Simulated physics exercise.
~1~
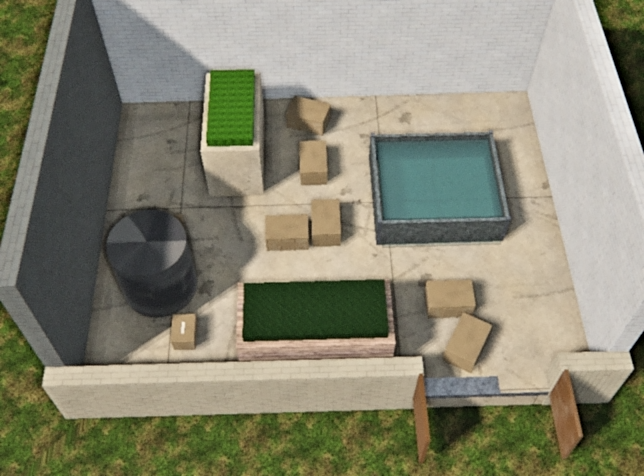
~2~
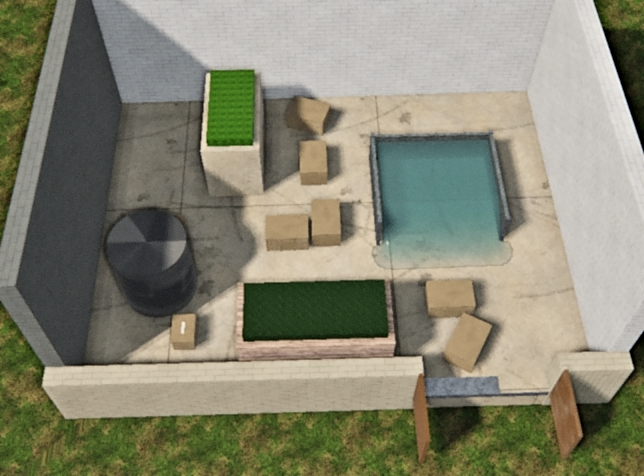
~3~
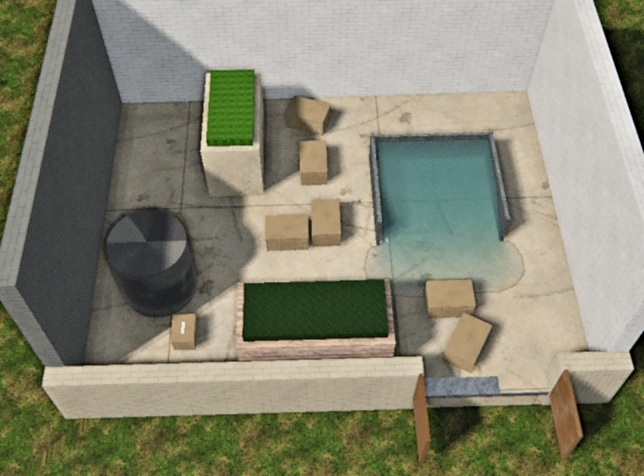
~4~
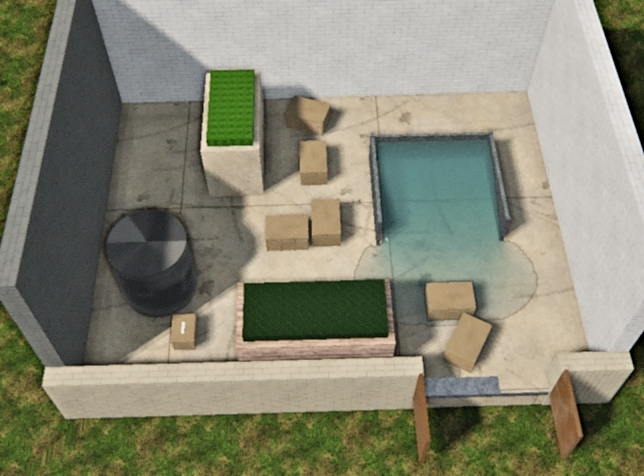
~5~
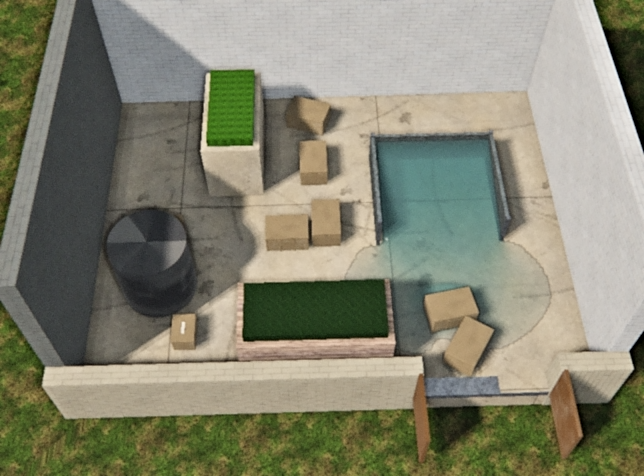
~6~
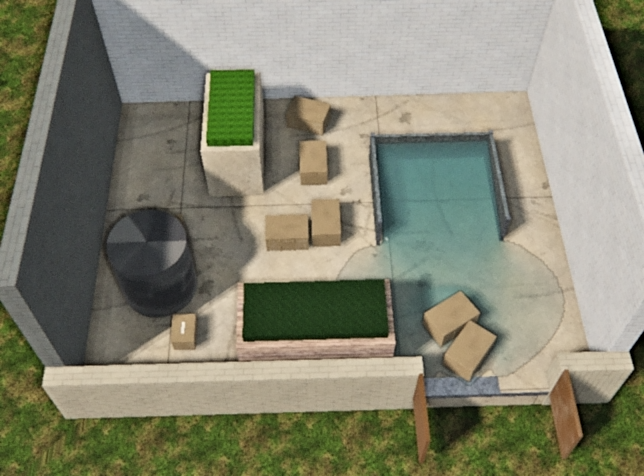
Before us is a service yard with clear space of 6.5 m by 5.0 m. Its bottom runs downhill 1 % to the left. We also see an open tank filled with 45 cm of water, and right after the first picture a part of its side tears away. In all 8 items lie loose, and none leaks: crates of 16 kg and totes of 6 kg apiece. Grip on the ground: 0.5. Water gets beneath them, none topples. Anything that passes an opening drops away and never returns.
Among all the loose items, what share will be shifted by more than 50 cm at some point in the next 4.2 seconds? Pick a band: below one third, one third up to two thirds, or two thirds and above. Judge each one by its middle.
The share is below one third.
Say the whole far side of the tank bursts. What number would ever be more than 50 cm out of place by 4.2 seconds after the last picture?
Count: 1.
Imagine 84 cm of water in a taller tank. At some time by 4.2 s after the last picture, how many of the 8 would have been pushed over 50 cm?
Then 4 of them.
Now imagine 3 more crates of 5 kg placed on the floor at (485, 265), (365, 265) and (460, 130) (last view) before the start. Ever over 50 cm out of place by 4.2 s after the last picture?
Answers in order are crosses the line, crosses the line and does not cross.
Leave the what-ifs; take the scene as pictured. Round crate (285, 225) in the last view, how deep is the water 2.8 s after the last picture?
2 cm.
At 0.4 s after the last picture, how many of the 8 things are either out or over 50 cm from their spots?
By my tally, 1.
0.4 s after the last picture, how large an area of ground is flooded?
Somewhere around 8.5 m2, roughly.
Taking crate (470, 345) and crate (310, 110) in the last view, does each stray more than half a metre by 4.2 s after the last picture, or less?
Beyond the mark, within the mark.
Then, 0.4 s after the last picture 1 of 8 are over 50 cm from their spots; 0 afloat.
Then, 1.5 s after the last picture 2 of 8 are over 50 cm from their spots; 0 afloat.
Then, 2.8 s after the last picture 2 of 8 are over 50 cm from their spots; 0 afloat.
Then, 4.2 s after the last picture 2 of 8 are over 50 cm from their spots, and 2 have been at some point; 0 afloat.
